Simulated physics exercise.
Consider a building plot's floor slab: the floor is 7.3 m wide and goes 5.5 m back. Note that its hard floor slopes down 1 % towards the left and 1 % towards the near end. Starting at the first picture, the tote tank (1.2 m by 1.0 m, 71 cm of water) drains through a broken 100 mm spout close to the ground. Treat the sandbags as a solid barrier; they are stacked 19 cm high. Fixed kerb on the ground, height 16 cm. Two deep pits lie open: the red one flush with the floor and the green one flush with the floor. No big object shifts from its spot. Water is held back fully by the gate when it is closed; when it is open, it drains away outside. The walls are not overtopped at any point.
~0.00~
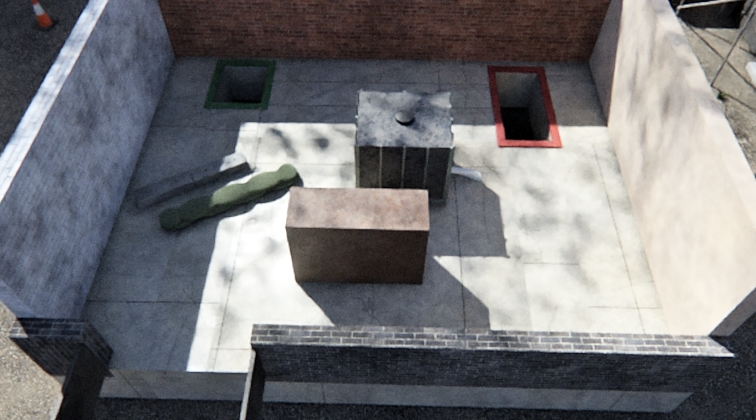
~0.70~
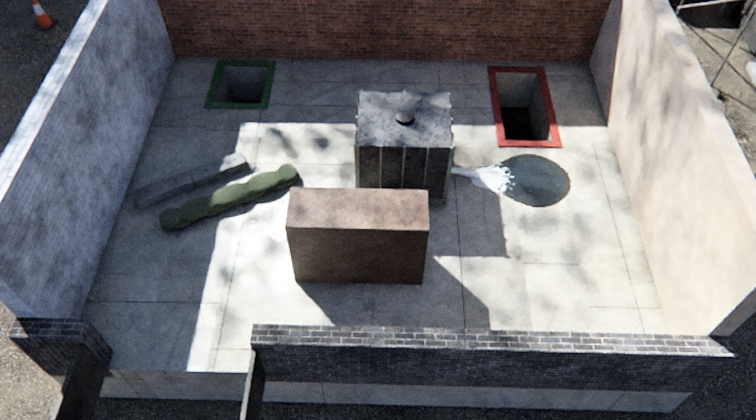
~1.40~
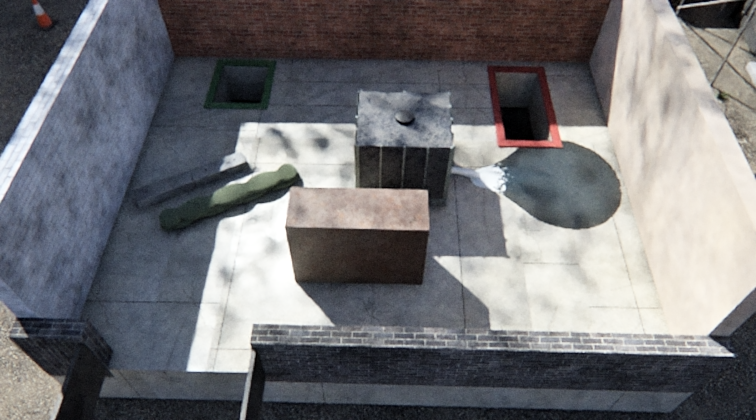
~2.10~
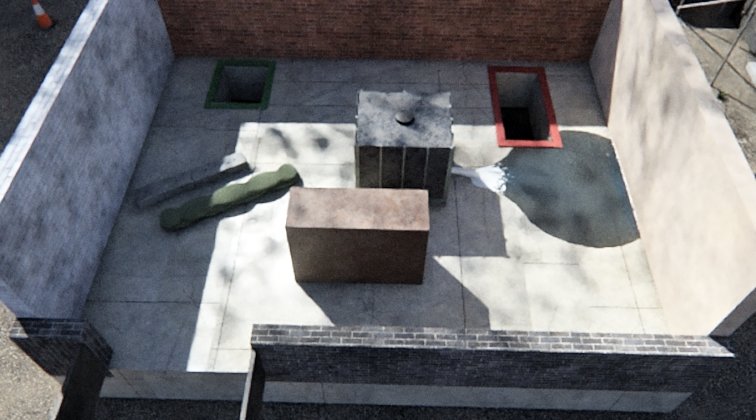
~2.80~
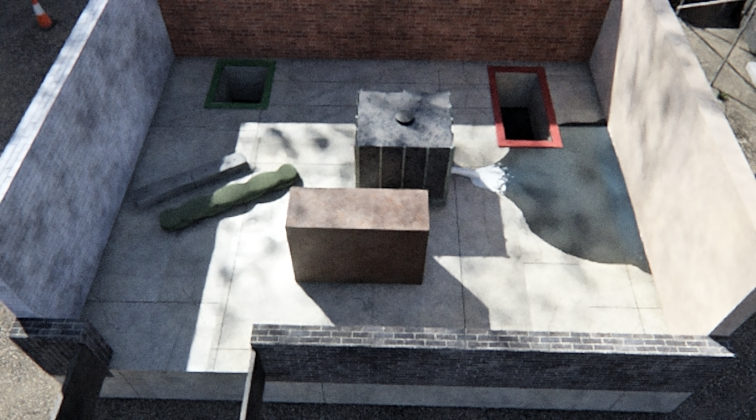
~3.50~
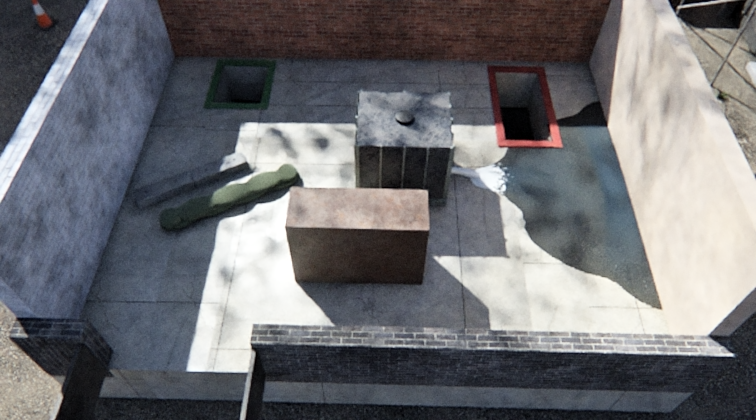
The video shows a walled concrete floor with a grey tank, a brown block, sandbags and red- and green-rimmed pits, as water jets rightward from the tank and spreads into a dark sheet along the right wall, towards the near end.
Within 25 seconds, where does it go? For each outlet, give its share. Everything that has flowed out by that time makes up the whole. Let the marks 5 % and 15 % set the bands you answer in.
I would say the gate opening takes from 5 to 15 %; the red pit takes over 15 %; the green pit takes not even 5 %.
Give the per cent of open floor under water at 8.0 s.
Roughly 25 per cent of the floor is wet.
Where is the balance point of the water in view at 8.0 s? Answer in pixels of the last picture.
I'd say somewhere about (581, 223).
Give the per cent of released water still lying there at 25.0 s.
About 62 per cent.
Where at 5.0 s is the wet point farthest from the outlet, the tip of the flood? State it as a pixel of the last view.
Front tip: Roughly (672, 362) in the last view.
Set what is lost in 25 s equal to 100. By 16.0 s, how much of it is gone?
I'd put it at about 45 per cent.
After 5.0 s water covers 15 % of the floor and is deepest (5 cm) near (484, 175); gone so far, the gate opening 0 %, the red pit 1 %, the green pit 0 %.
After 8.0 s water covers 25 % of the floor and is deepest (5 cm) near (484, 175); gone so far, the gate opening 0 %, the red pit 4 %, the green pit 0 %.
After 12.0 s water covers 30 % of the floor and is deepest (4 cm) near (484, 175); gone so far, the gate opening 0 %, the red pit 10 %, the green pit 0 %.
After 16.0 s water covers 40 % of the floor and is deepest (4 cm) near (484, 175); gone so far, the gate opening 1 %, the red pit 16 %, the green pit 0 %.
After 25.0 s water covers 50 % of the floor and is deepest (5 cm) near (472, 175); gone so far, the gate opening 10 %, the red pit 28 %, the green pit 0 %.
